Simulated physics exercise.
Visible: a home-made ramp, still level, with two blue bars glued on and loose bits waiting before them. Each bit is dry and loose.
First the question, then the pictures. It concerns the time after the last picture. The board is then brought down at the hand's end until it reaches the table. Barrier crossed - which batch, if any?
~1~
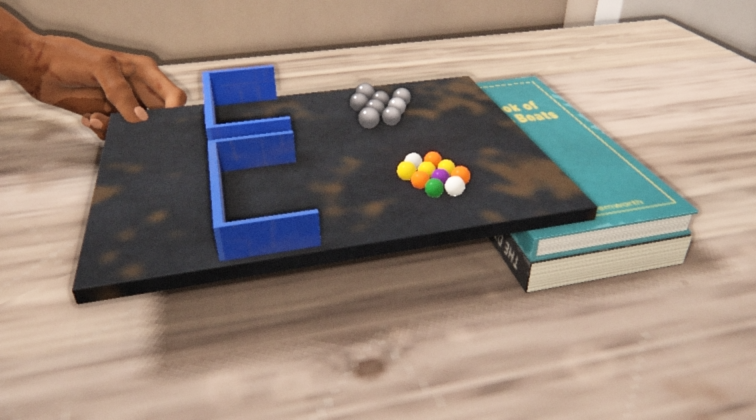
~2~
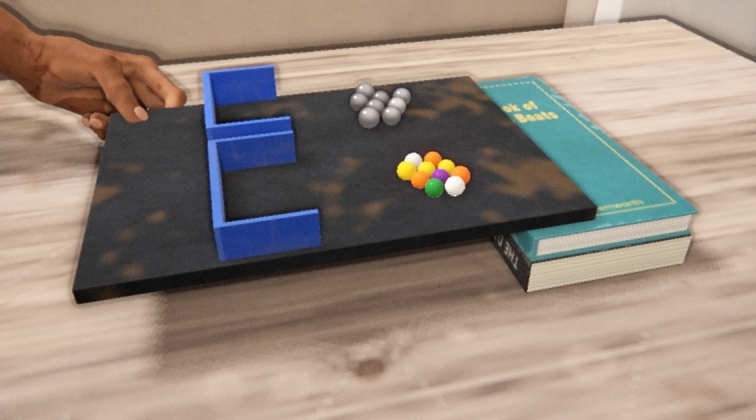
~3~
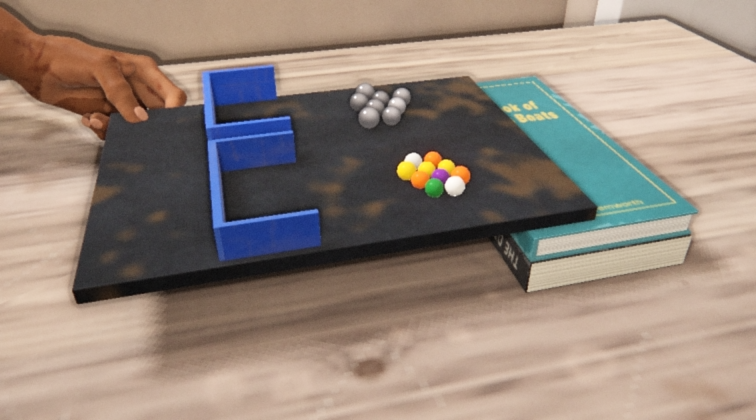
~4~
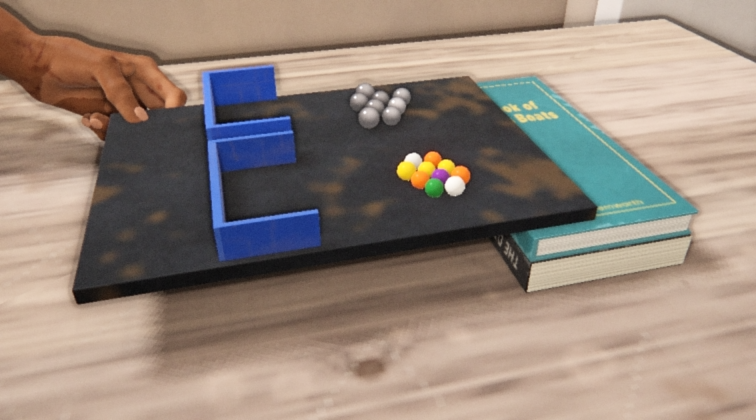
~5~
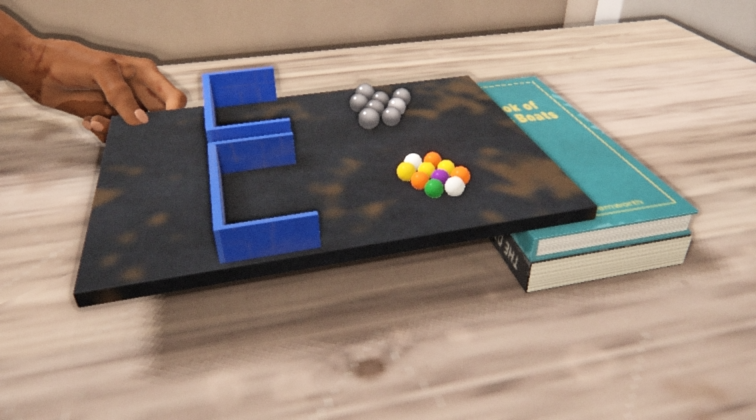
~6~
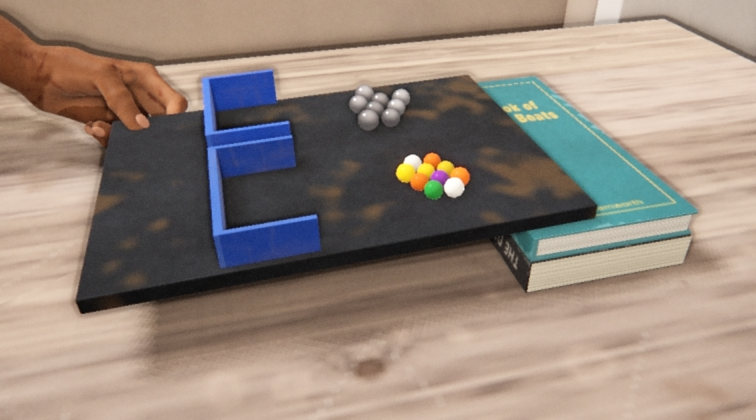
At the end, the nearer batch is arrested. The farther batch is arrested.
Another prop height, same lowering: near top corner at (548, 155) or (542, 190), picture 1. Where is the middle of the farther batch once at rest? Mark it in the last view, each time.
Centre at rest: First case roughly (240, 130), second case roughly (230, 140).
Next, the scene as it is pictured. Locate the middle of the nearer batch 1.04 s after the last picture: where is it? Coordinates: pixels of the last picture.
Estimated centre: (258, 234).
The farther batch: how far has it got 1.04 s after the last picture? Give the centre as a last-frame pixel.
I'd put the centre somewhere around (238, 152).
Then, 0.39 s later than the last frame, board sloping at 8°; nearer batch on its way down; farther batch on its way down.
Then, 0.74 s later than the last frame, board resting at 10°; nearer batch on its way down; farther batch has reached its bar.
Then, 1.04 s later than the last frame, board resting at 10°; nearer batch has reached its bar; farther batch has reached its bar.
When it is over, board resting at 10°; nearer batch gathered behind its bar; farther batch gathered behind its bar.
